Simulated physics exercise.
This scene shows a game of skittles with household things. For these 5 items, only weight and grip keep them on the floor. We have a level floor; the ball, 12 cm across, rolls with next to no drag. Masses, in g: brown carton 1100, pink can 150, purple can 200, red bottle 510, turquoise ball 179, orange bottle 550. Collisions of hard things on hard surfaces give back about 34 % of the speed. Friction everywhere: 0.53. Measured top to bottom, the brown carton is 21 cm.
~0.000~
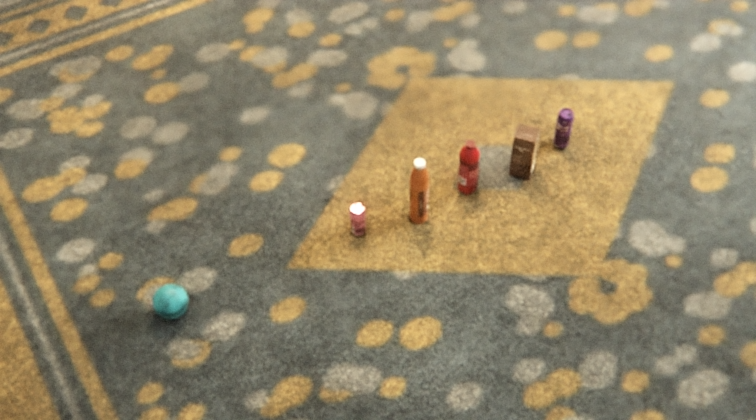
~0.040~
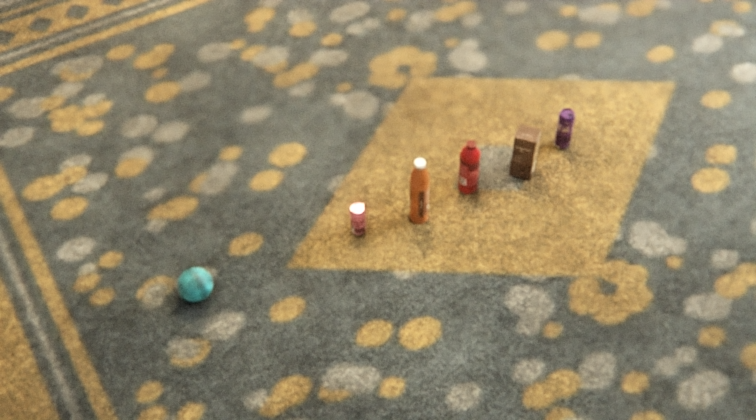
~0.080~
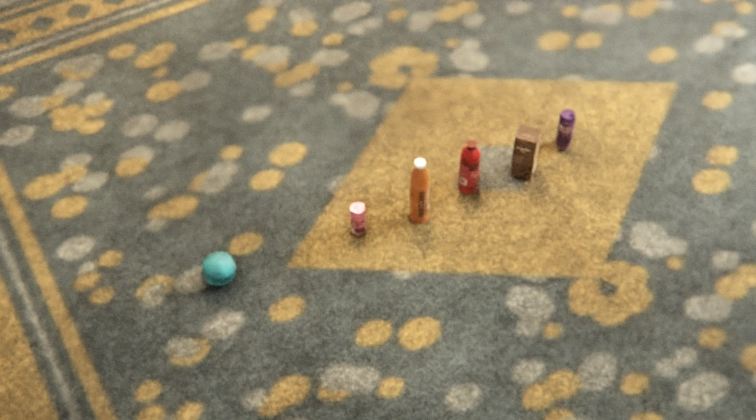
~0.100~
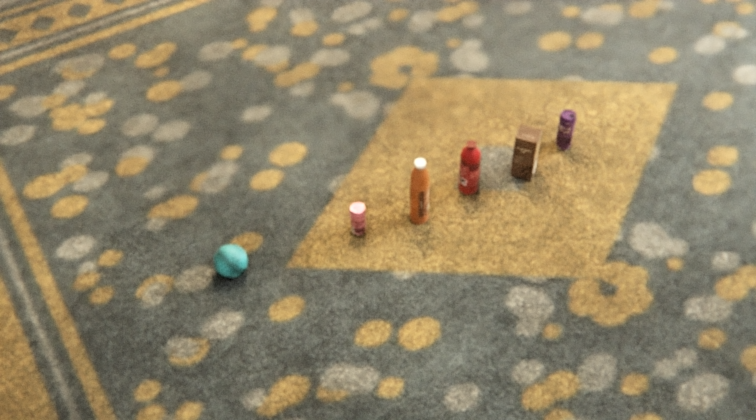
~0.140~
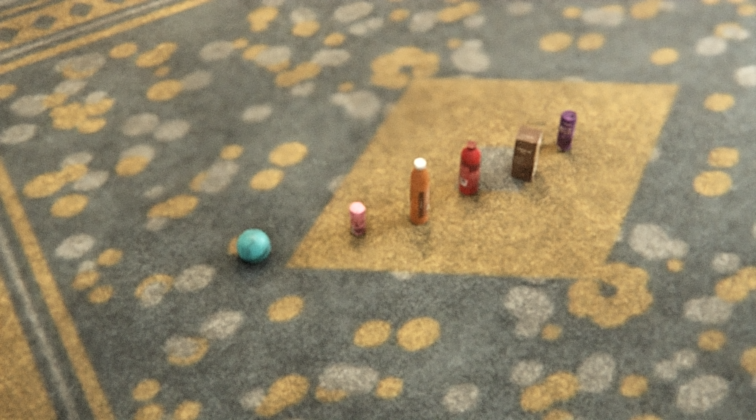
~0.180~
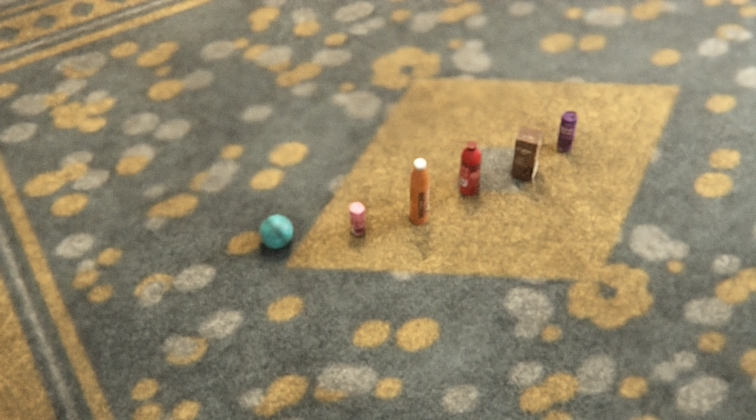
The video shows a turquoise ball rolling steadily up and to the right across a patterned carpet, nearing a diagonal row of five upright household items, including a pink can and an orange bottle, which remain still.
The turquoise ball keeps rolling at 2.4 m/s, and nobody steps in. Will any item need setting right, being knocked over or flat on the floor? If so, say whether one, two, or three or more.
No, none do.
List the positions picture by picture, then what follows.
Ball has run 0 cm; turquoise ball (171, 302); brown carton (524, 153); pink can (358, 220), in the first frame.
Ball has run 10 cm; turquoise ball (195, 285); orange bottle (419, 191), in the second frame.
Ball has run 19 cm; turquoise ball (219, 269); red bottle (470, 166), in the third frame.
Ball has run 24 cm; turquoise ball (231, 261); purple can (566, 131), in the fourth frame.
Ball has run 34 cm; turquoise ball (254, 246); orange bottle (420, 191), in the fifth frame.
Ball has run 44 cm; turquoise ball (276, 232); brown carton (527, 155); pink can (358, 220), in the sixth frame.
Around 0.48 s, ball has run 116 cm; turquoise ball near (432, 136).
Around 0.78 s, ball has run 188 cm; turquoise ball near (563, 56).
Finally (1.1 s), all 5 still in place (within 8 cm). Final places as that camera would see them, brown carton near (527, 155), pink can near (358, 220).
